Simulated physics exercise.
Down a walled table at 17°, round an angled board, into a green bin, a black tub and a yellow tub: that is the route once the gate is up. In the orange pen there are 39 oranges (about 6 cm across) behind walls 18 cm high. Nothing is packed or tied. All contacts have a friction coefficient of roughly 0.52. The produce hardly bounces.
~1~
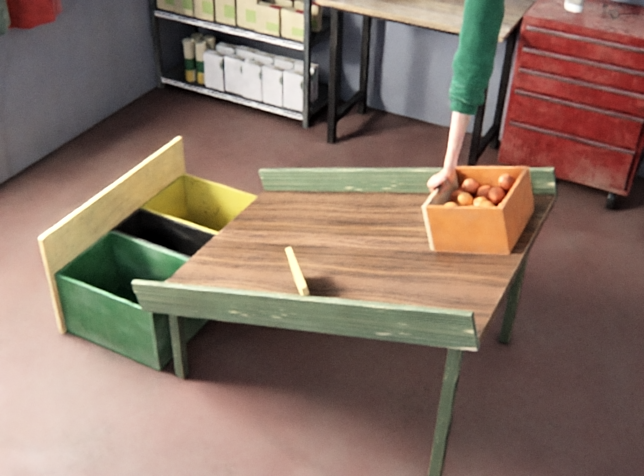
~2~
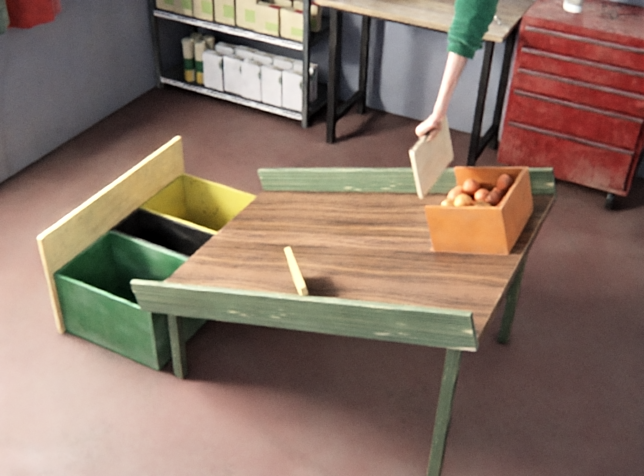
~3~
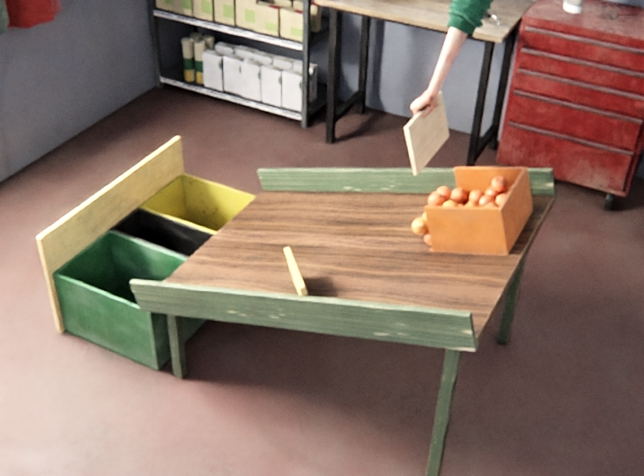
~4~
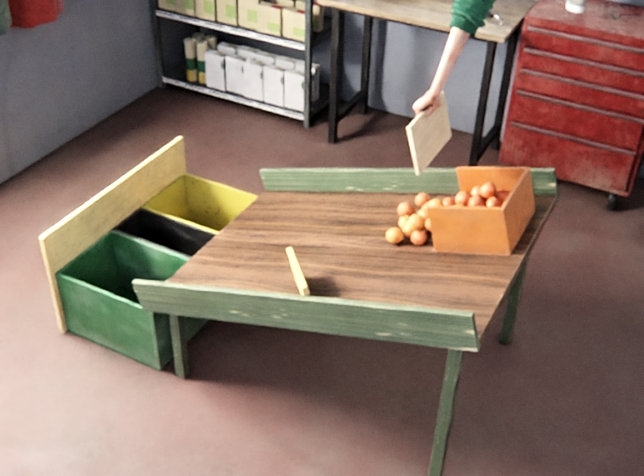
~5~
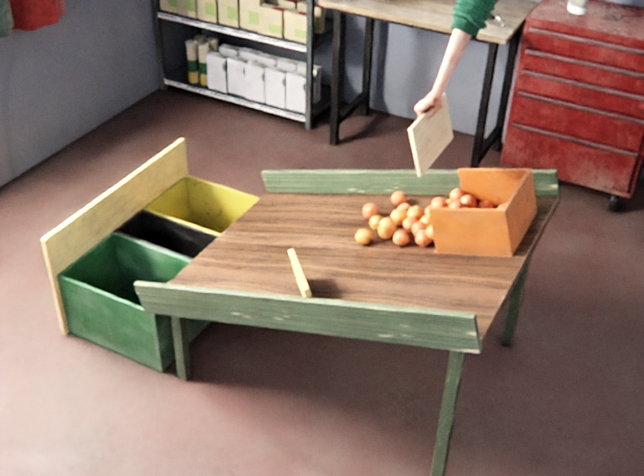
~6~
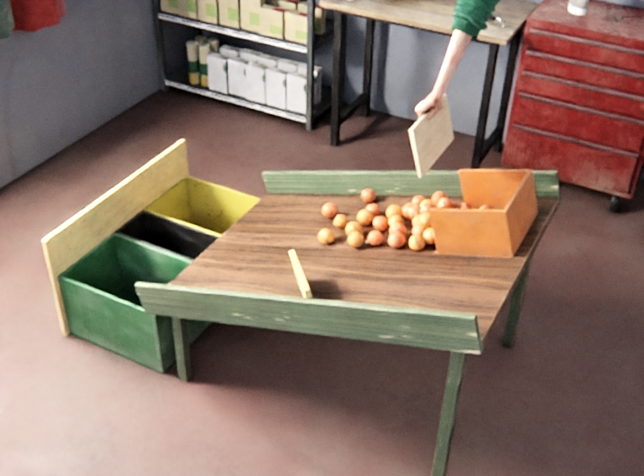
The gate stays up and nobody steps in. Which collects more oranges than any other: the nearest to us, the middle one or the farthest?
The rearmost one, the yellow tub, gets the most.
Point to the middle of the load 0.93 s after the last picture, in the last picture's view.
At about (185, 237).
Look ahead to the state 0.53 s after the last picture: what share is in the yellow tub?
About 15 per cent.
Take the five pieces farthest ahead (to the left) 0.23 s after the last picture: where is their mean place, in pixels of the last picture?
At about (277, 213).
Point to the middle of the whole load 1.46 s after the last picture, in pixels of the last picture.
Near (179, 253).
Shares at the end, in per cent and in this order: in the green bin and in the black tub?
Roughly 5 and 35 per cent.
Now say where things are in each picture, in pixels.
In the first picture (each is followed by its nearest rim corner in this view), orange pen, (499, 208); green bin, (150, 311); none out.
In the second picture, orange pen, (498, 208).
In the third picture, orange pen, (497, 208); 8 out.
In the fourth picture, orange pen, (500, 208); 13 out, the lowest orange at (406, 210).
In the fifth picture, orange pen, (502, 210); 19 out, the lowest orange at (371, 211).
In the sixth picture, orange pen, (502, 211); green bin, (153, 313); 29 out, the lowest orange at (330, 210).
Then, 0.23 s after the last picture, 1 still in the orange pen and 38 on the slope.
Then, 0.53 s after the last picture, 1 in the black tub, 5 in the yellow tub, 30 on the slope and 3 in the air.
Then, 0.93 s after the last picture, 1 in the green bin, 6 in the black tub, 17 in the yellow tub, 5 on the slope and 10 in the air.
When it is over (1.46 s after the last picture), 1 in the green bin, 13 in the black tub and 25 in the yellow tub.
